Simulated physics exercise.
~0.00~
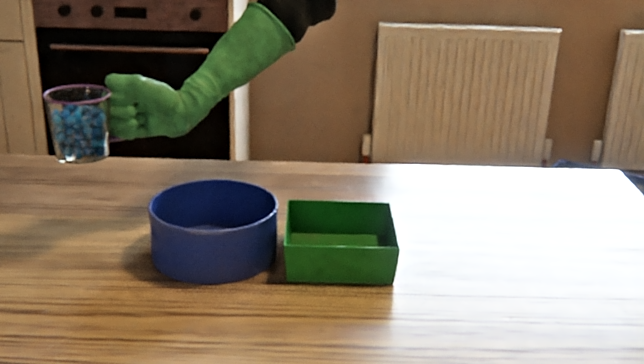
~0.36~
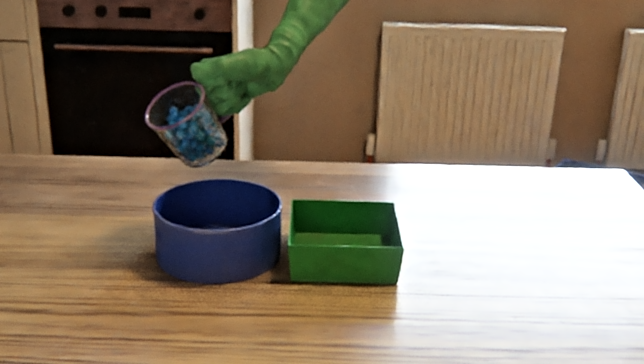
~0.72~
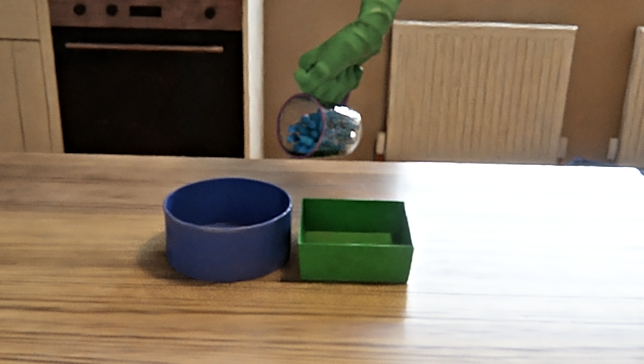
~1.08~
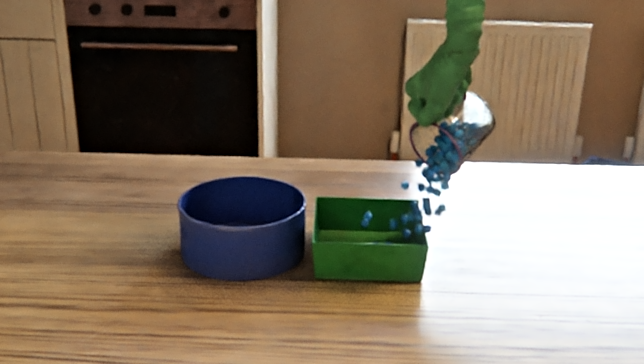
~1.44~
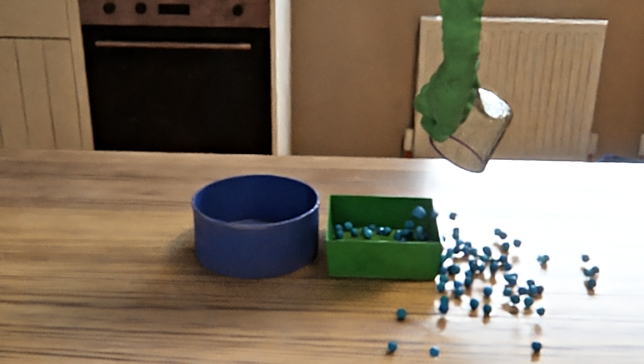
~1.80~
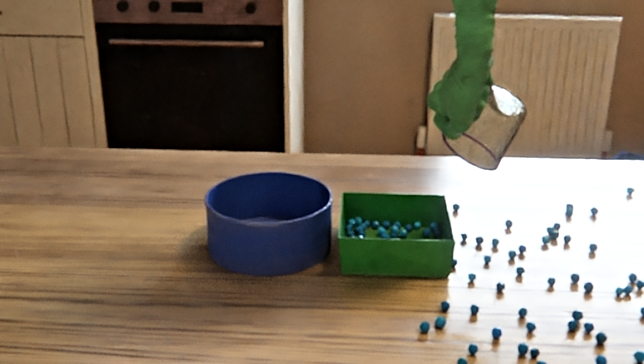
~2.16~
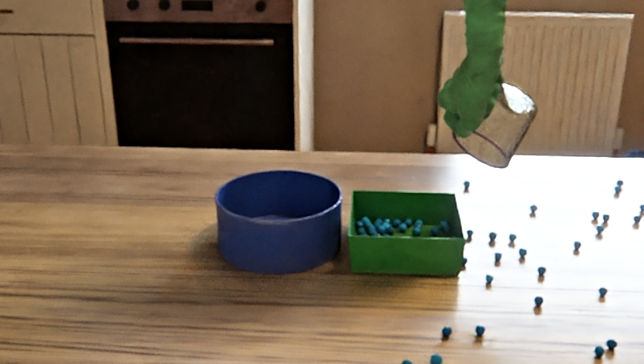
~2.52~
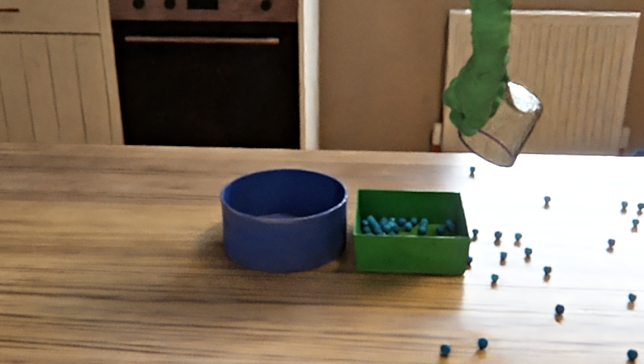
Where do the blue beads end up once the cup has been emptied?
Some of the beads settle in the green tin and many others lie scattered on the table, while the blue pot stays empty.
